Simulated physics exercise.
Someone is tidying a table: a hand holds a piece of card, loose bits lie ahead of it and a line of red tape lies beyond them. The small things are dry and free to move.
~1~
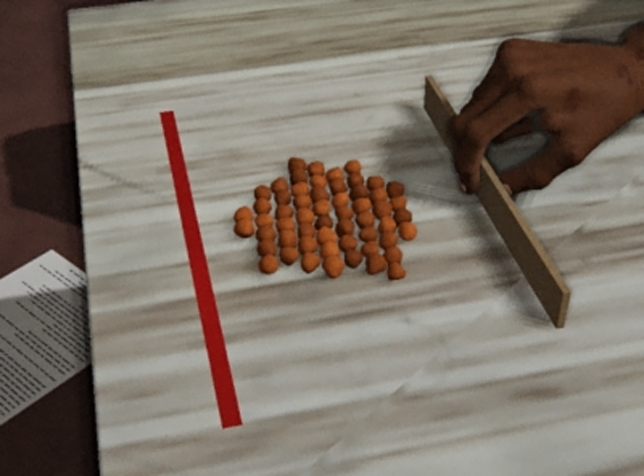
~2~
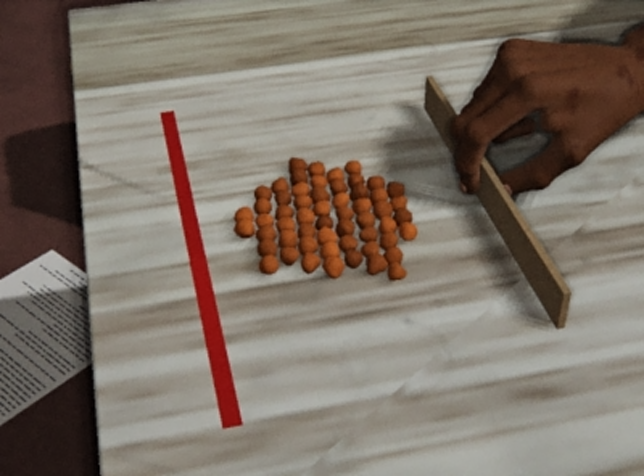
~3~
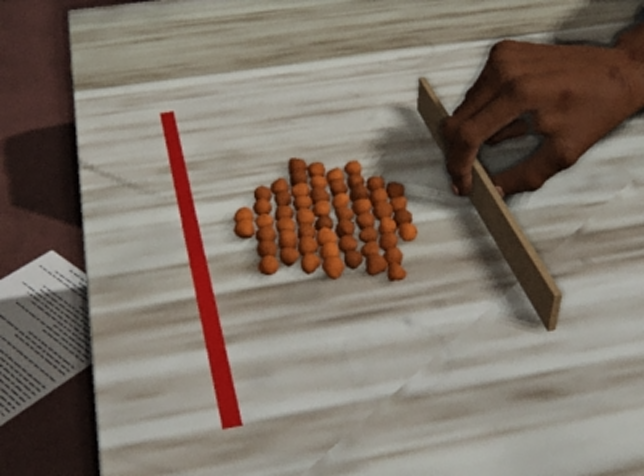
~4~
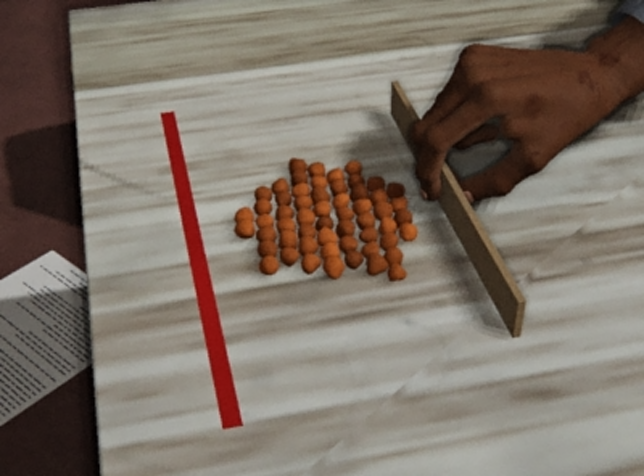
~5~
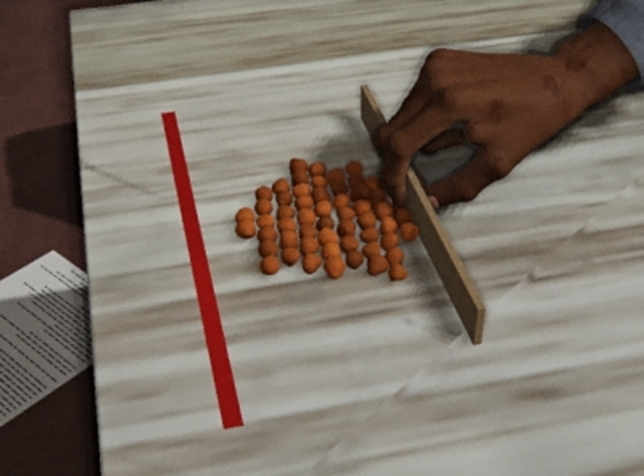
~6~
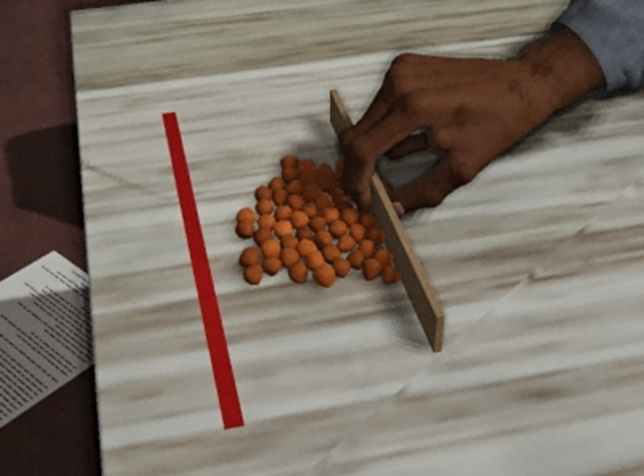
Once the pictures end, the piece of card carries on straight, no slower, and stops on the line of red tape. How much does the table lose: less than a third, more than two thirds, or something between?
Expected result: A small part, below one third.
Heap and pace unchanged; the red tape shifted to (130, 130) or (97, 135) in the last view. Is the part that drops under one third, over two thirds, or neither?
For the first place it's in the middle band, and for the second it's beyond two thirds.
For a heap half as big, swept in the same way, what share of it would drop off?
Roughly 0 per cent of the heap.
Soon after the last picture, piece of card still moving, near (278, 201); heap all on the table, its front near (168, 228).
A little later, piece of card stopped at the red tape; heap a stray few over the edge.
Later still, piece of card stopped at the red tape; heap a small part over the edge.
At rest, piece of card stopped at the red tape; heap a small part over the edge.
